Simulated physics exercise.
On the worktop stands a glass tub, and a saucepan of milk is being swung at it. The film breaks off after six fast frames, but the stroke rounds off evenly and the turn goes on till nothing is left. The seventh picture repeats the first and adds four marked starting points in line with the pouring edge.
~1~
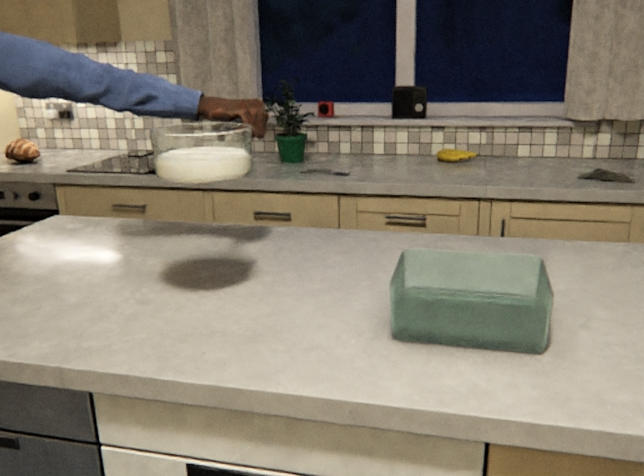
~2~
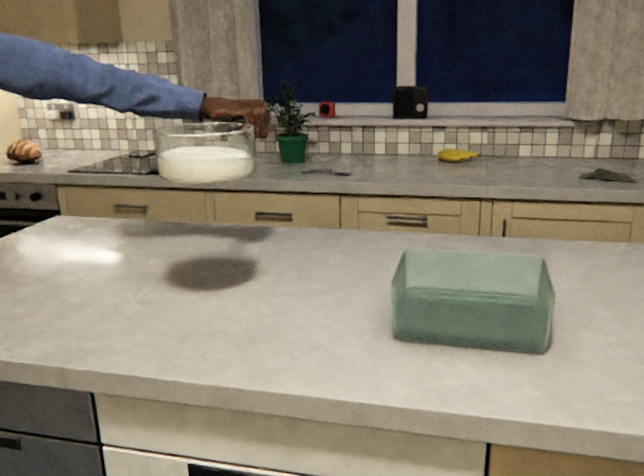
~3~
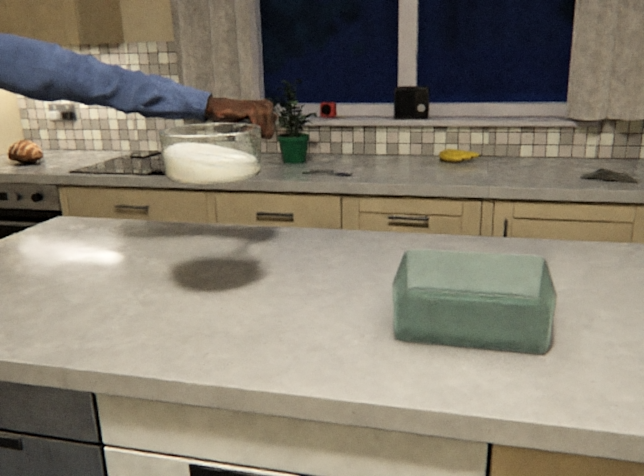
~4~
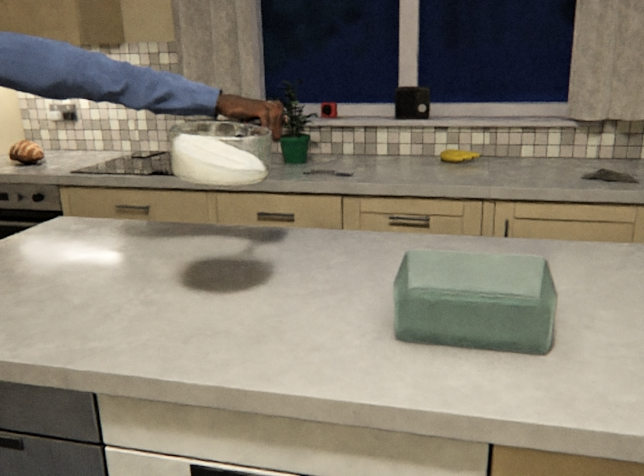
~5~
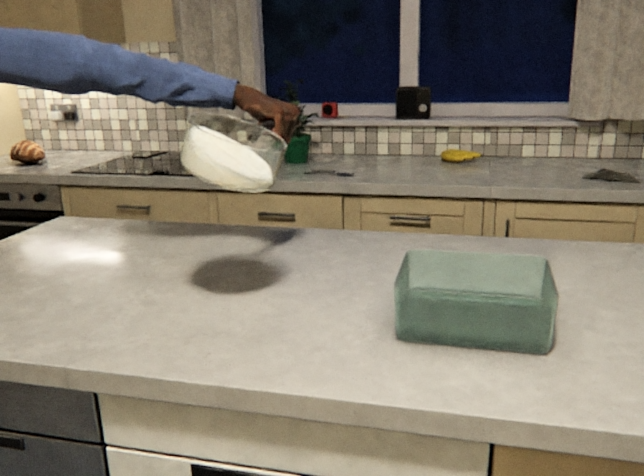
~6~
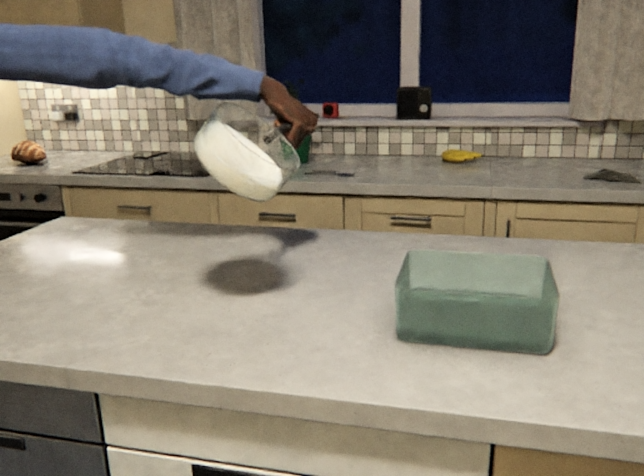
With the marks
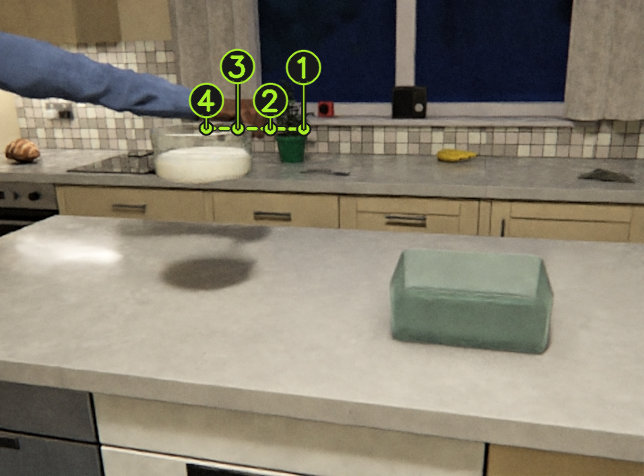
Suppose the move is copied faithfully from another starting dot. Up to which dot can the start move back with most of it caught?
Spot 2 just does it.
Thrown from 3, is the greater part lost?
Yes, it does.
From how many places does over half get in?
Two of them.
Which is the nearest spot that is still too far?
3 it is.
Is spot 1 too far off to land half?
No, not at all.
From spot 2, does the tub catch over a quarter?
Yes.
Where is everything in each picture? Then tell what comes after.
The first frame shows upright, lip at (246, 128); tub from (392, 337) to (546, 351); nothing has left yet.
The second frame shows upright, lip at (249, 128); nothing has left yet.
The third frame shows upright, lip at (256, 129); nothing has left yet.
The fourth frame shows tipped about 6°, lip at (267, 134); nothing has left yet.
The fifth frame shows tipped about 20°, lip at (283, 148); nothing has left yet.
The sixth frame shows tipped about 40°, lip at (296, 167); nothing has left yet.
In lime, 1 at (303, 129); 2 at (270, 128); 3 at (237, 128); 4 at (206, 128).
For spot 1, about 74 % lands in the tub, 7 % falls short and 19 % goes beside or beyond.
For spot 2, about 76 % lands in the tub, 12 % falls short and 12 % goes beside or beyond.
For spot 3, about 18 % lands in the tub, 77 % falls short and 4 % goes beside or beyond.
For spot 4, about 0 % lands in the tub, 97 % falls short and 3 % goes beside or beyond.
